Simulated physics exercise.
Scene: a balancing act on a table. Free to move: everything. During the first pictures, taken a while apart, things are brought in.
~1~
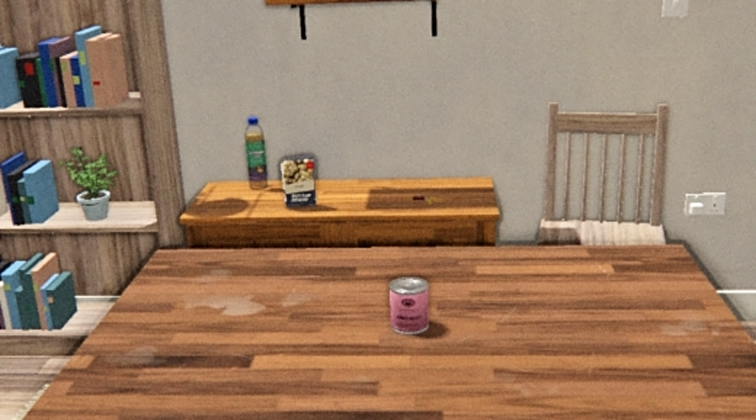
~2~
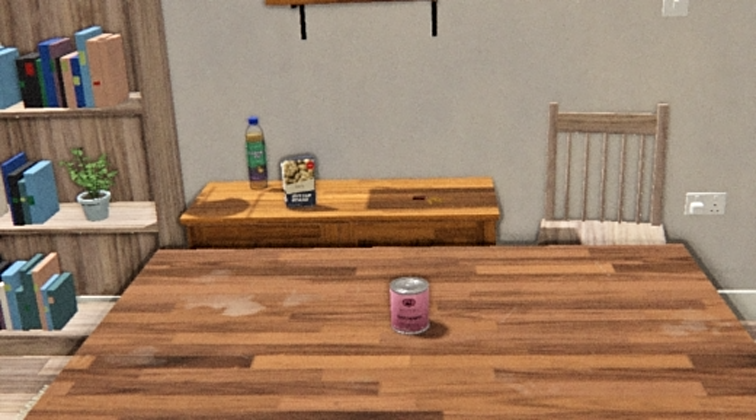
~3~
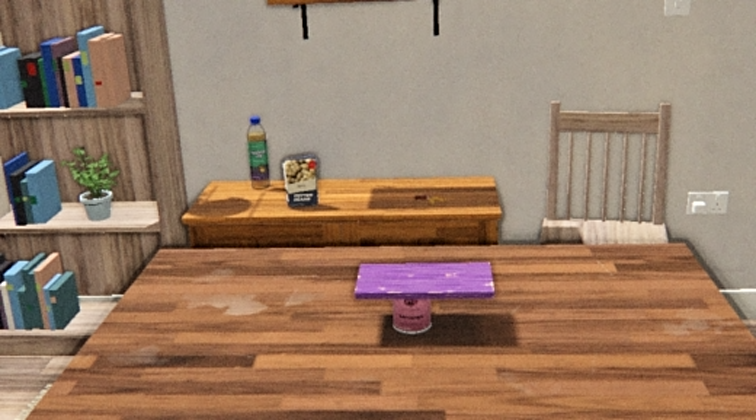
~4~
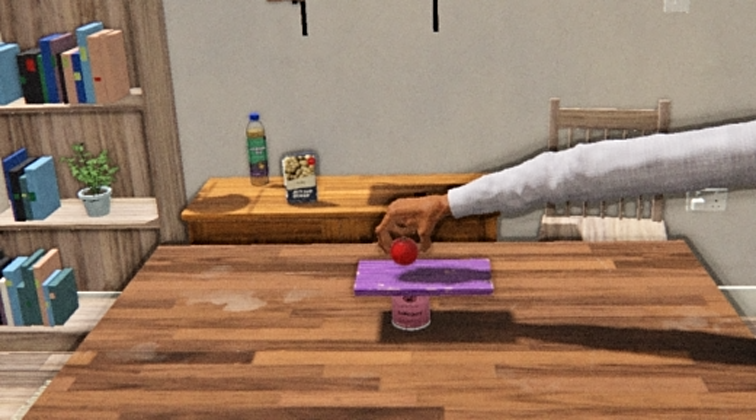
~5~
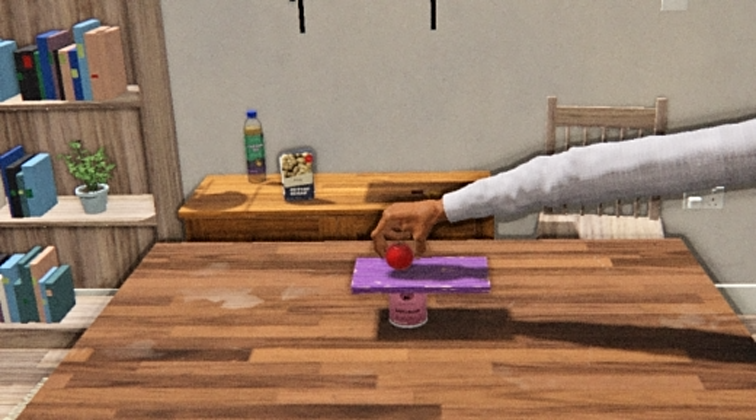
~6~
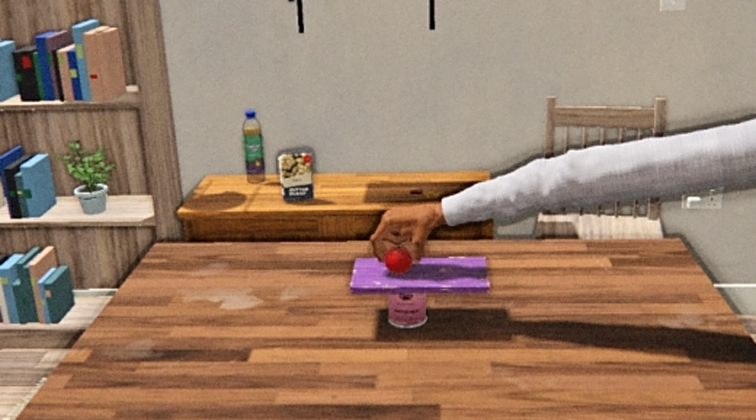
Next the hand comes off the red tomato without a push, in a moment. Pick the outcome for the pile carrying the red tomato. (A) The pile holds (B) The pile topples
Answer: A.
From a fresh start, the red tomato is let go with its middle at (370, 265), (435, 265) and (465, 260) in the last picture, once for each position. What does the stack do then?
Try one - upright; try two - upright; try three - toppled.
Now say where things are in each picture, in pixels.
In the first frame, the last thing is not in view yet.
In the second frame, the last thing is not in view yet.
In the third frame, the last thing is not in view yet; purple board (425, 281).
In the fourth frame, on its way; red tomato (404, 252); purple board (424, 277).
In the fifth frame, on its way; red tomato (400, 256); purple board (421, 275).
In the sixth frame, in place under the hand; red tomato (399, 260); purple board (420, 275).
Then, 0.20 s later than the last frame, all is still.
Then, 0.40 s later than the last frame, red tomato resting near (399, 260).
When it is over, all 3 as before. End places, in pixels of the last picture, red tomato near (399, 260). The stack keeps its balance.
